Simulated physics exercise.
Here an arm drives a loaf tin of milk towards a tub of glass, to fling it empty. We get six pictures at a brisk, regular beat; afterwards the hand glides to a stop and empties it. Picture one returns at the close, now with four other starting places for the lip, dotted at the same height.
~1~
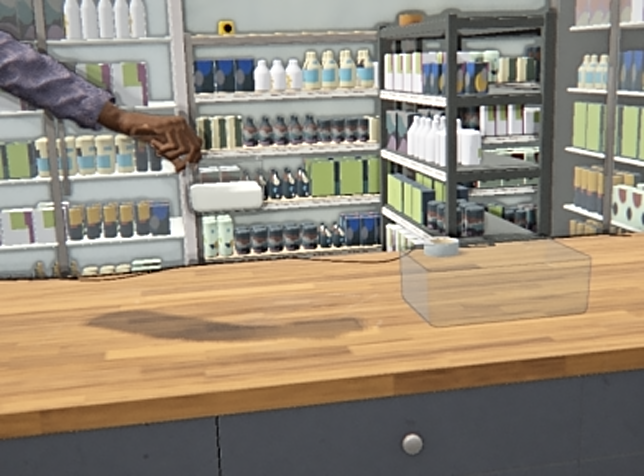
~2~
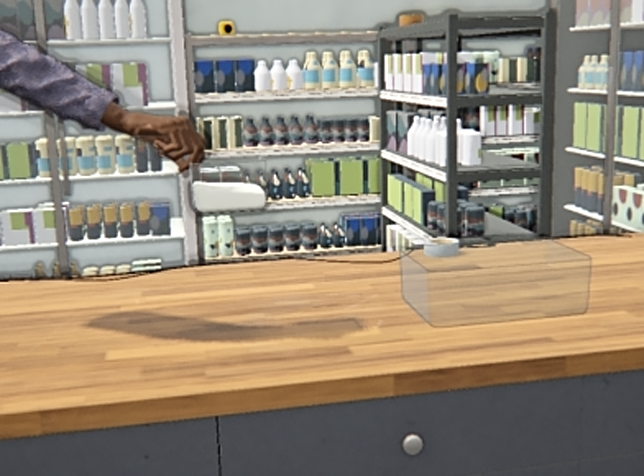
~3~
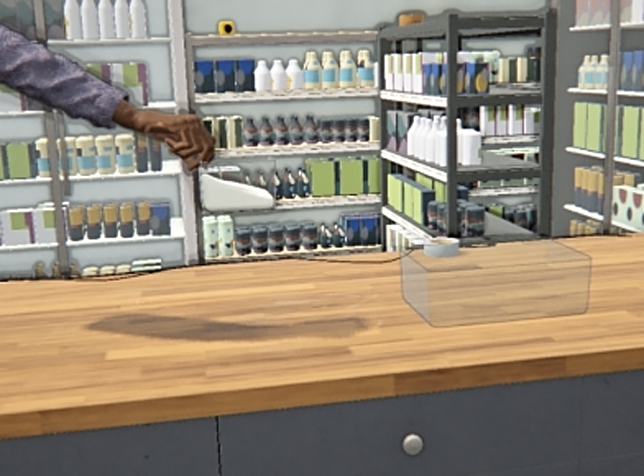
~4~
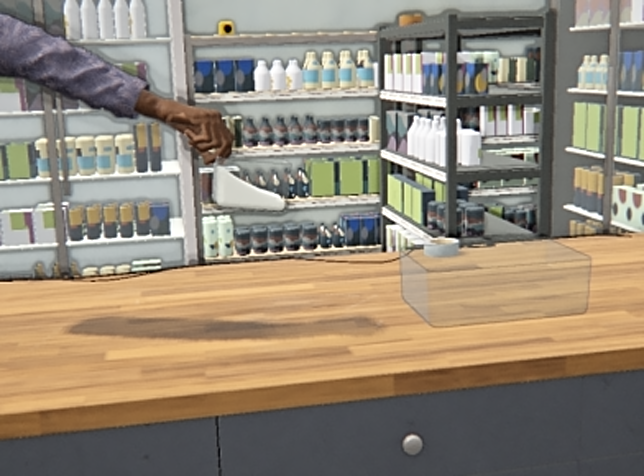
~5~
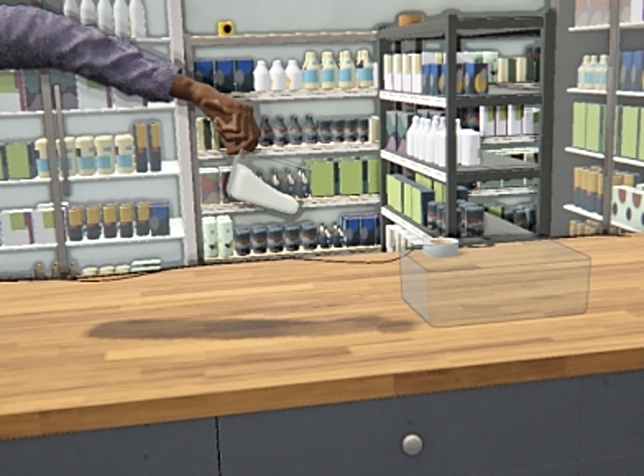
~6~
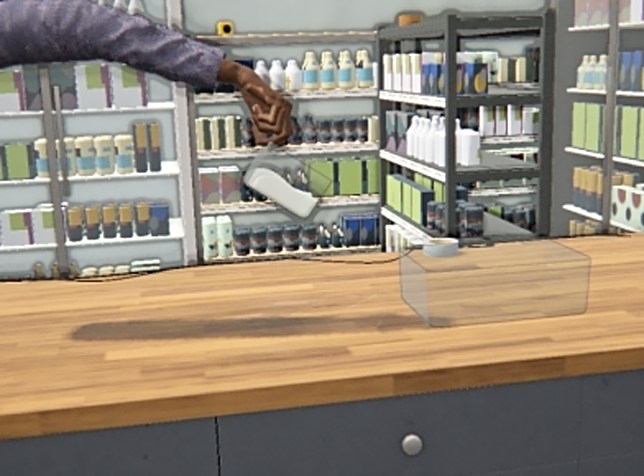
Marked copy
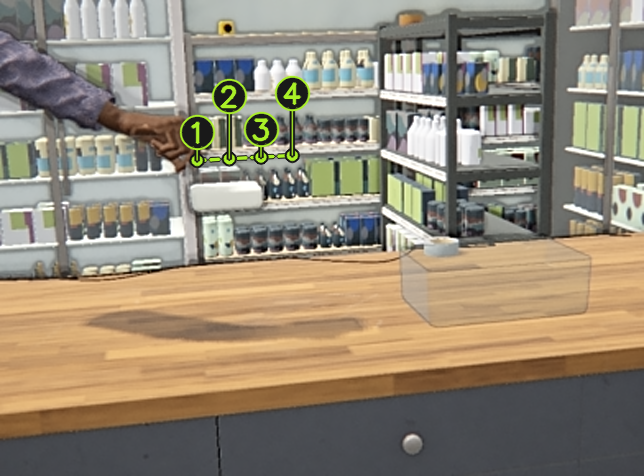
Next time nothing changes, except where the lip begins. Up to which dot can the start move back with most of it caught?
The answer is place 2.
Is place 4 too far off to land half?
No.
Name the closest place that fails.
That is place 1.
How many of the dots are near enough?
Three.
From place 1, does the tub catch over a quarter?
No.
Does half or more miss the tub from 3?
No, that is safe.
On the marked copy, 1 at (197, 160); 2 at (229, 158); 3 at (261, 157); 4 at (292, 155).
For place 1, about 17 % lands in the tub, 78 % falls short and 5 % goes beside or beyond.
For place 2, about 76 % lands in the tub, 16 % falls short and 8 % goes beside or beyond.
For place 3, about 85 % lands in the tub, 5 % falls short and 10 % goes beside or beyond.
For place 4, about 82 % lands in the tub, 2 % falls short and 16 % goes beside or beyond.
